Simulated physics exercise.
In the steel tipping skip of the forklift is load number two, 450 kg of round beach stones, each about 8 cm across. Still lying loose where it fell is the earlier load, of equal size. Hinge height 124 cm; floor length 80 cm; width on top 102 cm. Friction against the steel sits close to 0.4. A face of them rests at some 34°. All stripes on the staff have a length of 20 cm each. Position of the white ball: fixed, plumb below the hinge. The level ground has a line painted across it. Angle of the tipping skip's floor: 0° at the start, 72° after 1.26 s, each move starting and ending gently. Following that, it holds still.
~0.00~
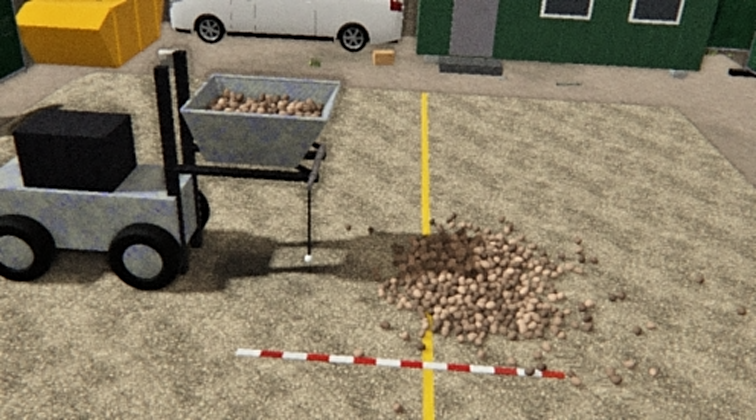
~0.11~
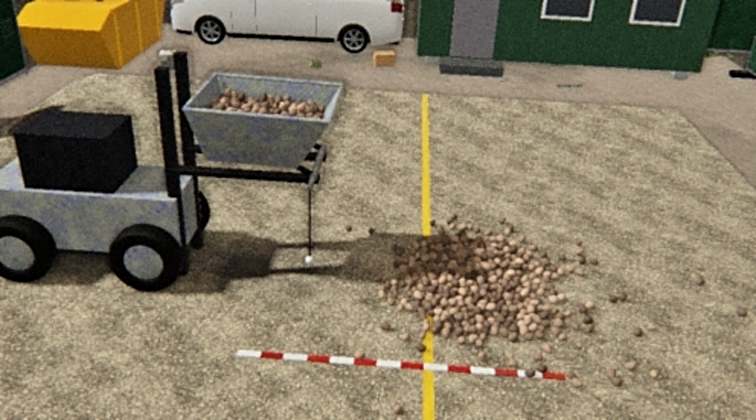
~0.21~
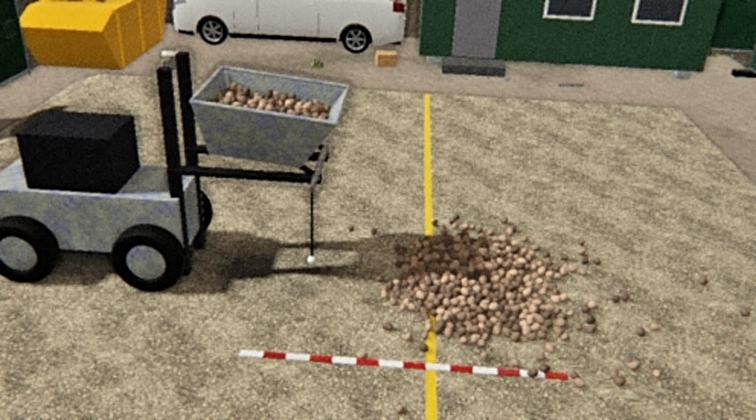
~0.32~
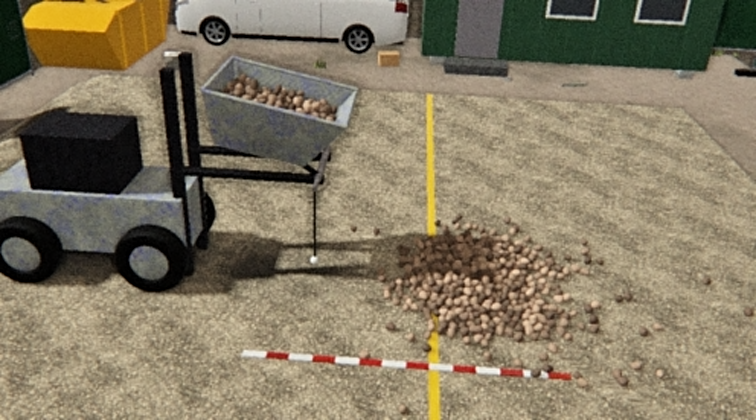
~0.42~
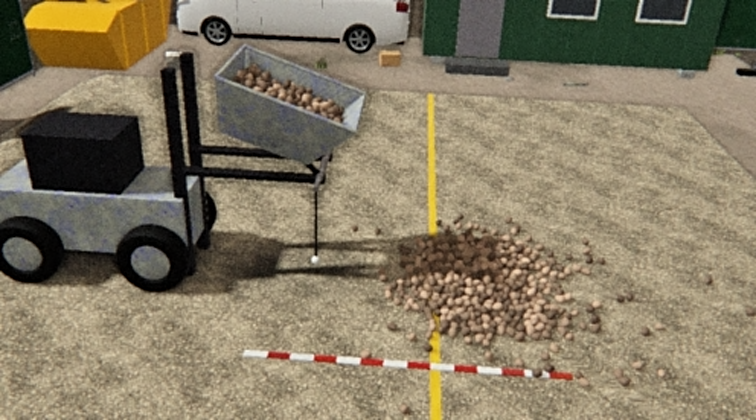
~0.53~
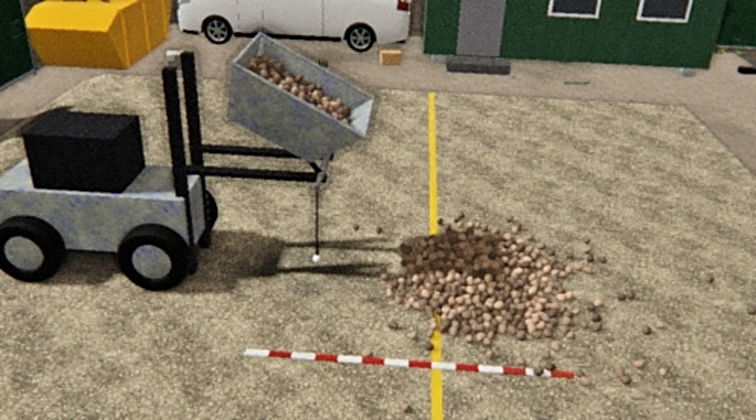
A grey skip full of brownish stones, raised on a forklift at the left, tilts steadily down to the right, its rear end rising, while the vehicle stands beside a loose stone pile lying across a yellow line.
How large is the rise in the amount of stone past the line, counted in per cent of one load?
57 %.
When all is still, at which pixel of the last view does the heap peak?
Expect the peak around (456, 259).
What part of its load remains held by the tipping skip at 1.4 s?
Some 75 %, roughly, is held.
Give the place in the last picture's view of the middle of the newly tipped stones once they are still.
(445, 270).
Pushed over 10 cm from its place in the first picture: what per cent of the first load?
Roughly 25 per cent of them.
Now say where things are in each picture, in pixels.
In the first picture, lip at (328, 120), floor tilted 0°, highest stones at (262, 103). The earlier load is highest near (467, 264), 19 cm above ground level, 14 % short of the line, 85 % past the line.
In the second picture, the tipping skip is at 1°, its lip at (330, 122); the top of the load is at (250, 103); the stones move at 0.3 m/s on average.
In the third picture, lip at (337, 124), floor tilted 5°, highest stones at (245, 97); the stones move at 0.5 m/s on average.
In the fourth picture, lip at (347, 127), floor tilted 11°, highest stones at (241, 88); the stones move at 0.7 m/s on average.
In the fifth picture, lip at (356, 132), floor tilted 19°, highest stones at (249, 76); the stones move at 0.9 m/s on average.
In the sixth picture, lip at (366, 137), floor tilted 28°, highest stones at (259, 64); the stones move at 1.0 m/s on average.
After 0.9 s the floor is at 60°; in per cent of one load, 100 in the tipping skip, 14 short of the line, 85 past the line; the foremost stones are at (660, 306).
After 1.4 s the floor is at 72°; in per cent of one load, 75 in the tipping skip, 36 short of the line, 88 past the line; the foremost stones are at (660, 306).
After 1.7 s the floor is at 72°; in per cent of one load, 37 in the tipping skip, 39 short of the line, 123 past the line; the foremost stones are at (660, 306).
After 4.4 s the floor is at 72°; in per cent of one load, 0 in the tipping skip, 57 short of the line, 142 past the line; the foremost stones are at (672, 319). Net gain past the line, 57.
